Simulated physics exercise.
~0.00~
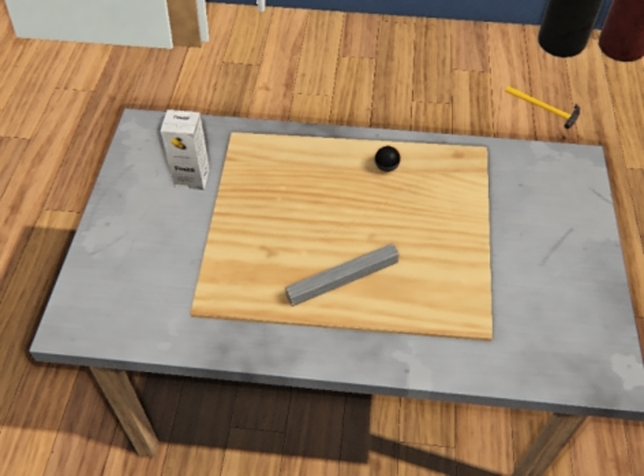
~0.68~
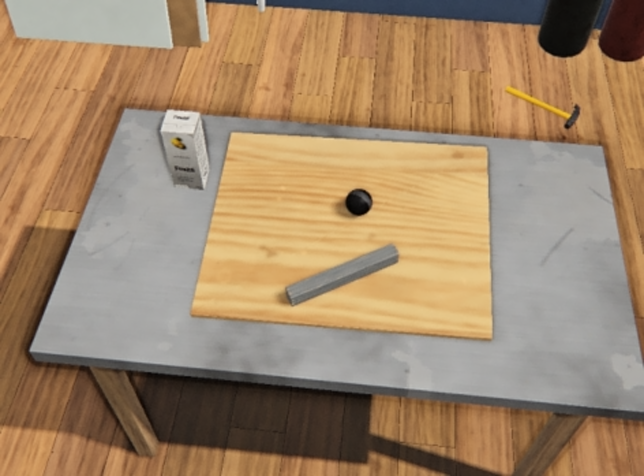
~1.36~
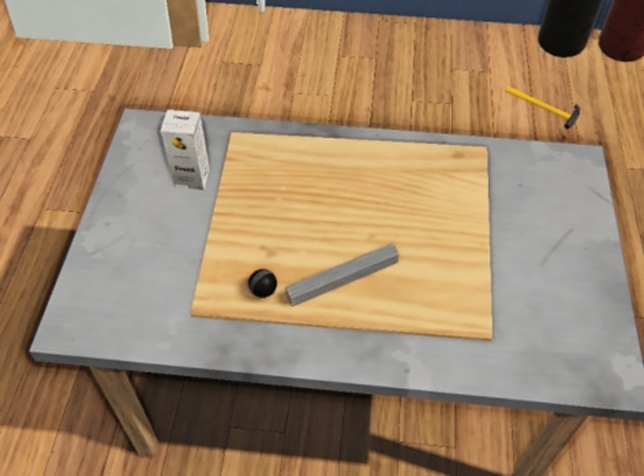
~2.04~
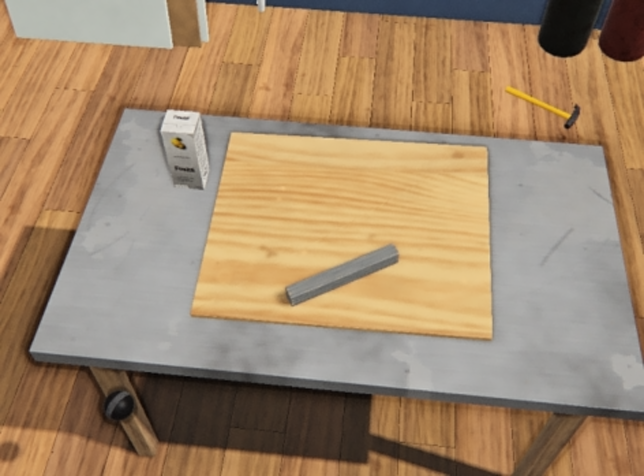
Wooden board on a grey table with a black ball rolling past a grey bar and dropping off the near edge.
